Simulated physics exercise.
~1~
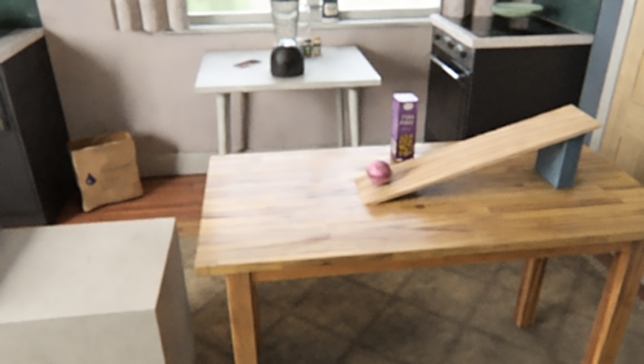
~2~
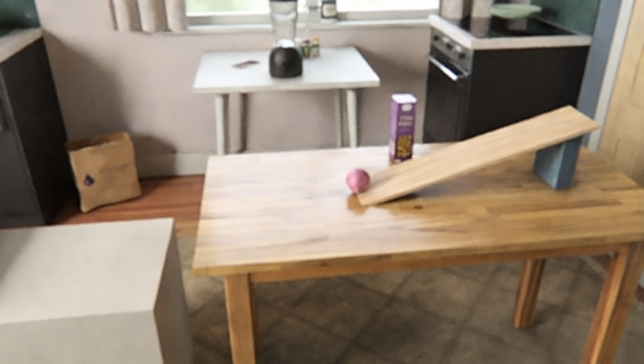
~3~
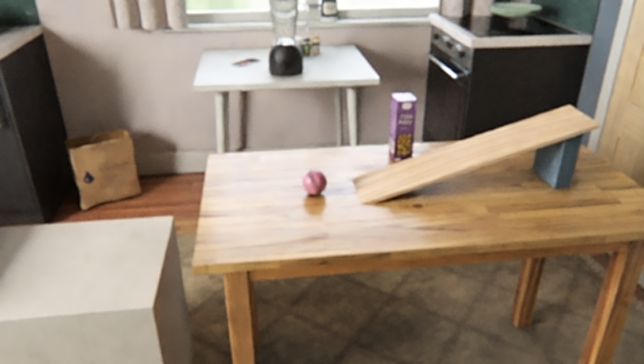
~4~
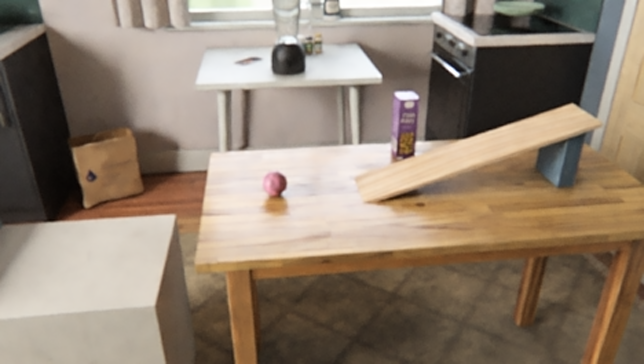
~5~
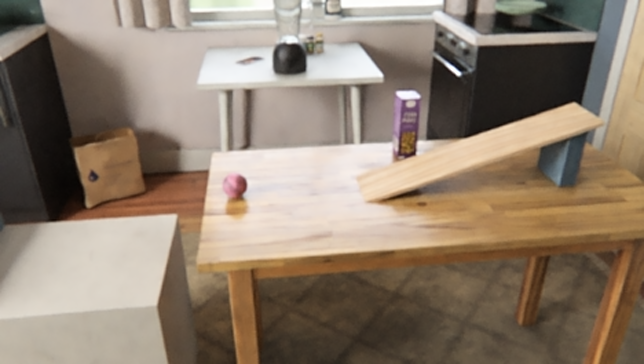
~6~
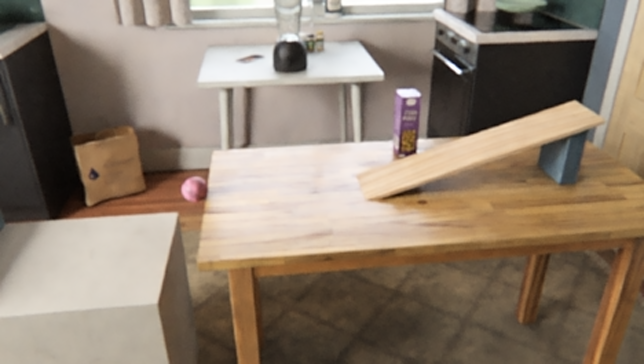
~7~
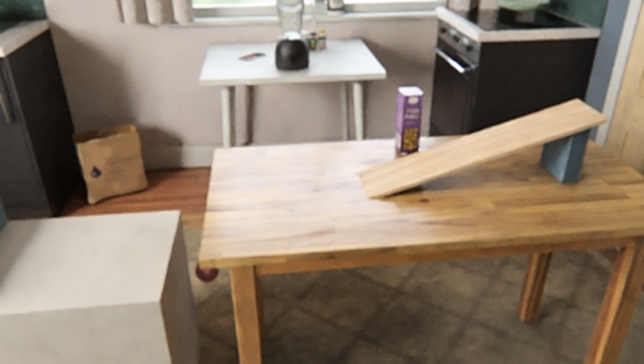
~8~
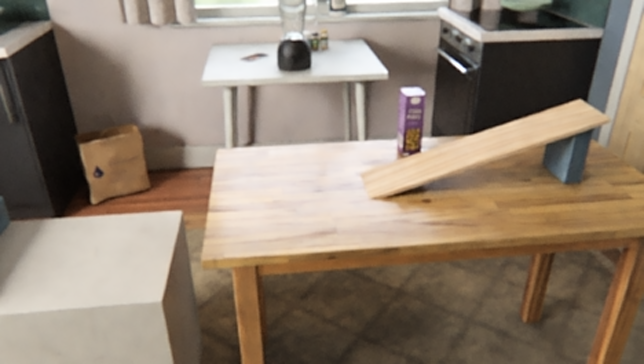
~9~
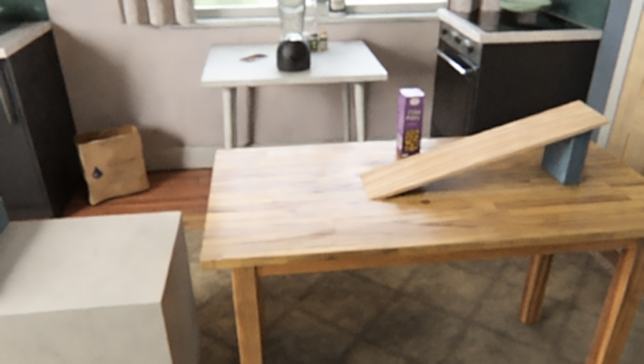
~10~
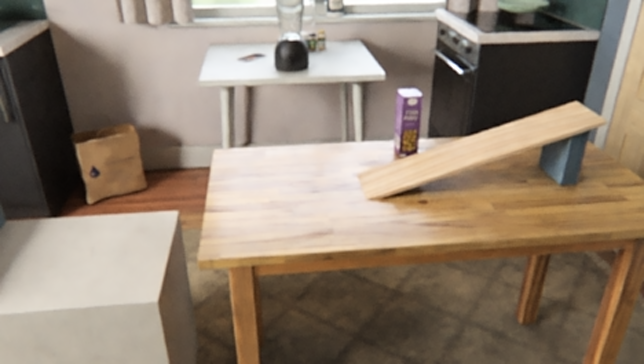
To begin with, a pink ball is at the foot of a fixed wooden ramp on a table in a kitchen, with a purple carton standing behind the ramp. The ball rolls off the ramp and travels left across the wooden tabletop. It keeps rolling until it reaches the table's left edge, then passes over it into the gap before a lower, pale block. There it drops between the two and slips out of sight, without landing on the far top. The purple carton stays upright in its place, and the ball does not reappear.
